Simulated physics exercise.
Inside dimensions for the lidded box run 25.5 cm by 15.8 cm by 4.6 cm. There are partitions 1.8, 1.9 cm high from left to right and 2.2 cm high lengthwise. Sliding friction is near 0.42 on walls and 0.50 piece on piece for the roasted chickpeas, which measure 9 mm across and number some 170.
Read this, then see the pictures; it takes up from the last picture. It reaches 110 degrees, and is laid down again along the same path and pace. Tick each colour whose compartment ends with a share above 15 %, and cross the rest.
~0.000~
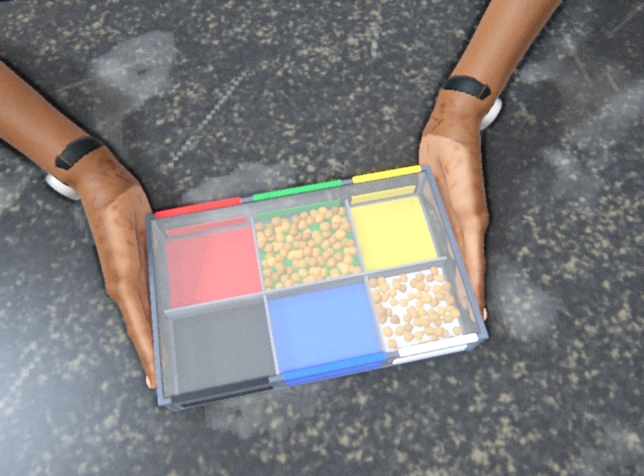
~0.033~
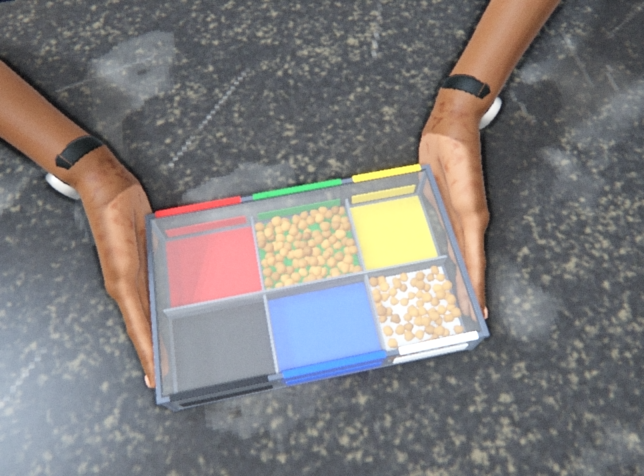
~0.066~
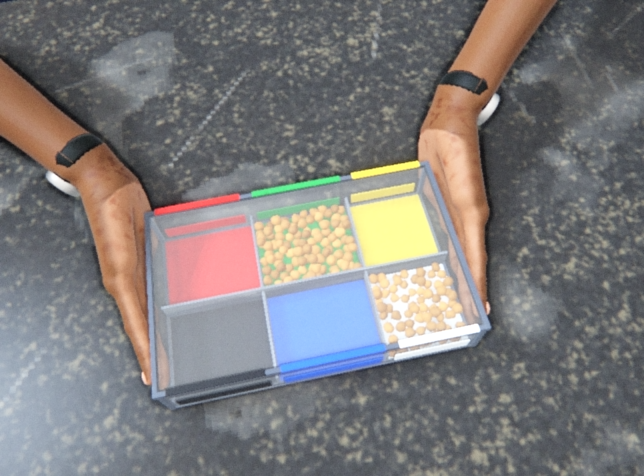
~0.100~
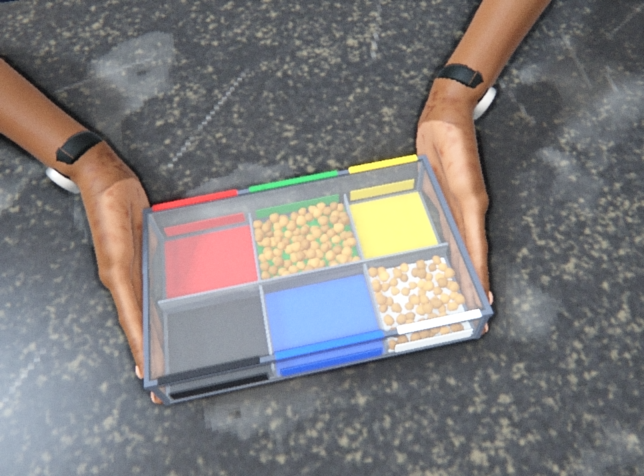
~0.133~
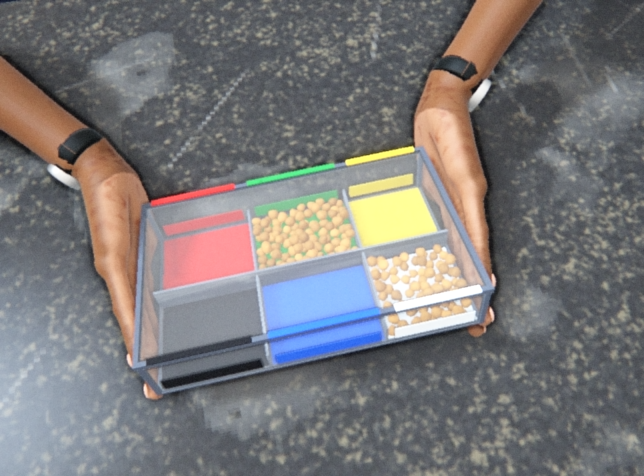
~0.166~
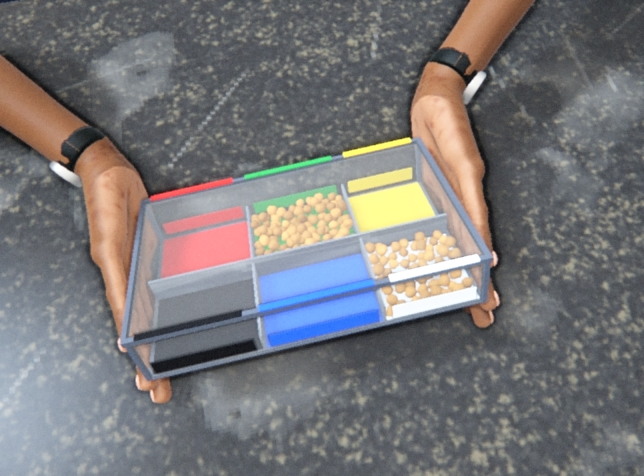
Red compartment: Cross. Blue compartment: Cross. Green compartment: Tick. Yellow compartment: Tick. White compartment: Cross. Black compartment: Cross.
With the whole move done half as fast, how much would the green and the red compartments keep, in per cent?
Final split: Green = 60 %, red = 10 %.
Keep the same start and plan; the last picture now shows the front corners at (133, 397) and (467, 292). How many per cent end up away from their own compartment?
Around 100 per cent, it would seem.
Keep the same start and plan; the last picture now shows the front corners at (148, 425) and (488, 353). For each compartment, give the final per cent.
Per cent at the finish: Red 0, blue 20, green 0, yellow 0, white 10, black 70.
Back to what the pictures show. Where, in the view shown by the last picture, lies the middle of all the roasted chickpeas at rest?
After settling, the middle sits near (315, 226).
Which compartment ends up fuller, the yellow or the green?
More settles in the green compartment.
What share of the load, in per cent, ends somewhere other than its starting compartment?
Around 50 per cent.
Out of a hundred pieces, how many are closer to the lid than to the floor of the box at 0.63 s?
Some 80 per cent.
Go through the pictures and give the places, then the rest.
The first frame shows box tilt 0 degrees, front corners at (164, 400) and (481, 334); green 60 %, white 40 %.
The second frame shows box tilt 1 degrees, front corners at (163, 398) and (482, 332).
The third frame shows box tilt 4 degrees, front corners at (158, 393) and (484, 325), lowest corner left back.
The fourth frame shows box tilt 9 degrees, front corners at (150, 382) and (486, 311), lowest corner left back.
The fifth frame shows box tilt 17 degrees, front corners at (139, 364) and (487, 287), lowest corner left back.
The sixth frame shows box tilt 24 degrees, front corners at (127, 341) and (485, 257), lowest corner left back; green 60 %, white 40 %. The box's pace is about 225 degrees a second.
Then, at 0.63 s, tilt 109 degrees; red 5 %, green 60 %, yellow 20 %, white 15 %.
Then, at 0.95 s, tilt 45 degrees; red 10 %, green 60 %, yellow 30 %.
Then, at 1.36 s, tilt 0 degrees; red 10 %, green 60 %, yellow 30 %.
At rest (1.7 s), red 10 %, blue 0 %, green 60 %, yellow 30 %, white 0 %, black 0 %.
